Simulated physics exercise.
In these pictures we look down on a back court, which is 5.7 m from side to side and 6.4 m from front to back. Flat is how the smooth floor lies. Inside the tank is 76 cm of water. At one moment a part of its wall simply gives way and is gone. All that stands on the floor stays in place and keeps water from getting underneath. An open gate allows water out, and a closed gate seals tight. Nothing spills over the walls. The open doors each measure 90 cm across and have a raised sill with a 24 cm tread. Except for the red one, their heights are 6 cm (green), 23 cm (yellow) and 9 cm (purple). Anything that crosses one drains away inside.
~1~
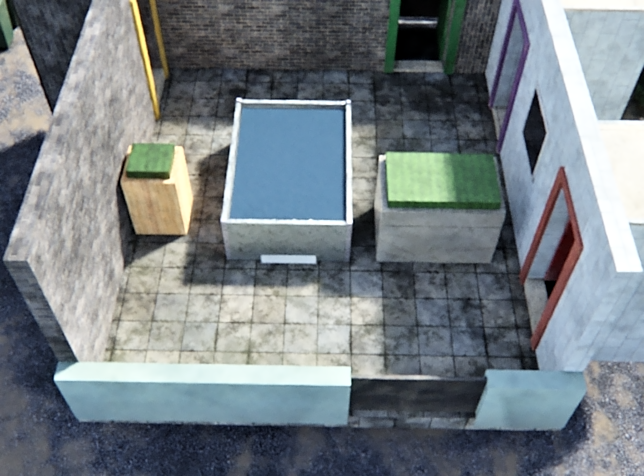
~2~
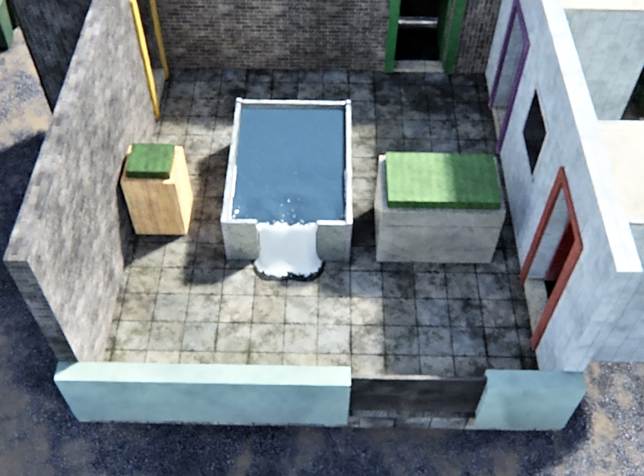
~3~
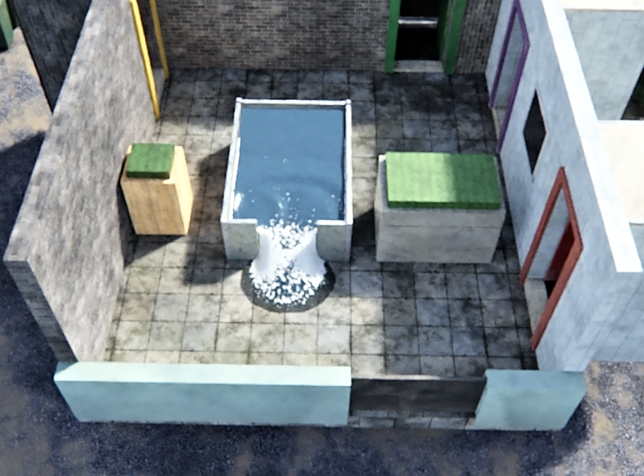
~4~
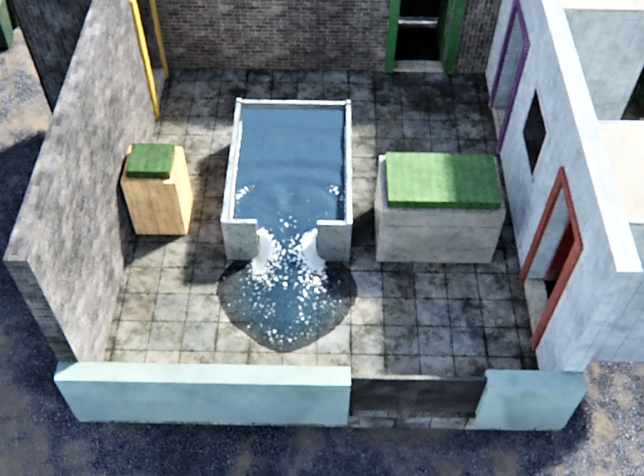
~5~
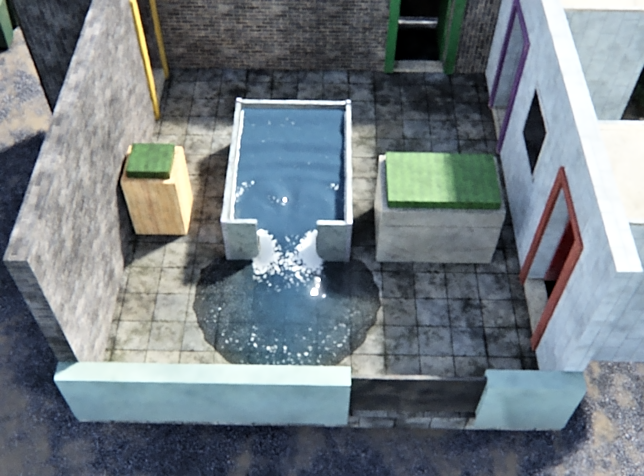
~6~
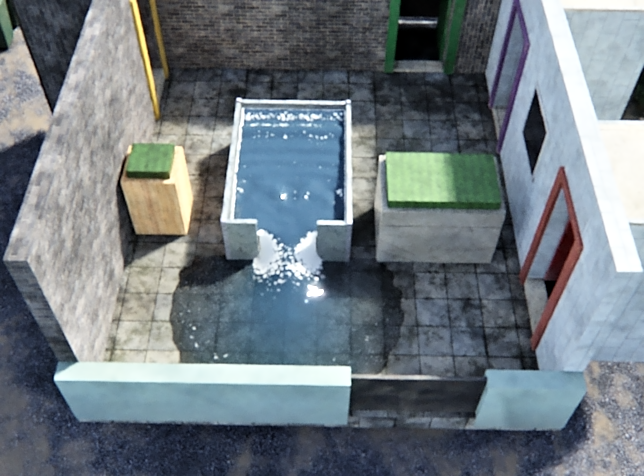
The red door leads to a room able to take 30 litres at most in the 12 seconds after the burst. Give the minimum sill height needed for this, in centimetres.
Roughly 12.5 centimetres.
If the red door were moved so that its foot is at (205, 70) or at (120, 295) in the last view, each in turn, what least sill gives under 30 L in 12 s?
Minimums: Roughly 8.0 cm and 10.5 cm.
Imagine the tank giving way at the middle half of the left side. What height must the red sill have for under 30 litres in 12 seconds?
Then the minimum is about 9.5 cm.
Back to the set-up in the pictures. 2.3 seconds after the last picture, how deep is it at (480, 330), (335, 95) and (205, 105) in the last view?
Around 8 cm, 0 cm and 0 cm.
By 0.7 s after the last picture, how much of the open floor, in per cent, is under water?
Approximately 25 %.
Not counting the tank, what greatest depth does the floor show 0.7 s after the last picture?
Max depth: Near 38 cm.
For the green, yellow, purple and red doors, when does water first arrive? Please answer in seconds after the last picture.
The green door gets it at 4.0 s, the yellow door at 3.8 s, the purple door at 3.0 s and the red door at 1.5 s.
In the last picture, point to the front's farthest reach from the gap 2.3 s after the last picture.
Lab note: Front tip approx. (537, 402).
Then, 0.7 s after the last picture water covers 25 % of the floor, deepest (38 cm) near (288, 270); it has not reached the red door.
Then, 2.3 s after the last picture water covers 40 % of the floor, deepest (32 cm) near (111, 394); 17 cm at the red door, 0 litres in over its 18 cm sill.
Then, 11.3 s after the last picture water covers 100 % of the floor, deepest (14 cm) near (111, 394); 11 cm at the red door, 2 litres in over its 18 cm sill.
At the red door as built, the water peaked near 18 cm, 2.5 s after the last picture.
Run again over the same 12 s with other heights there, 76 litres in over 10 cm, 15 litres over 14 cm. The limit of 30 litres is kept from about 12.5 cm up.
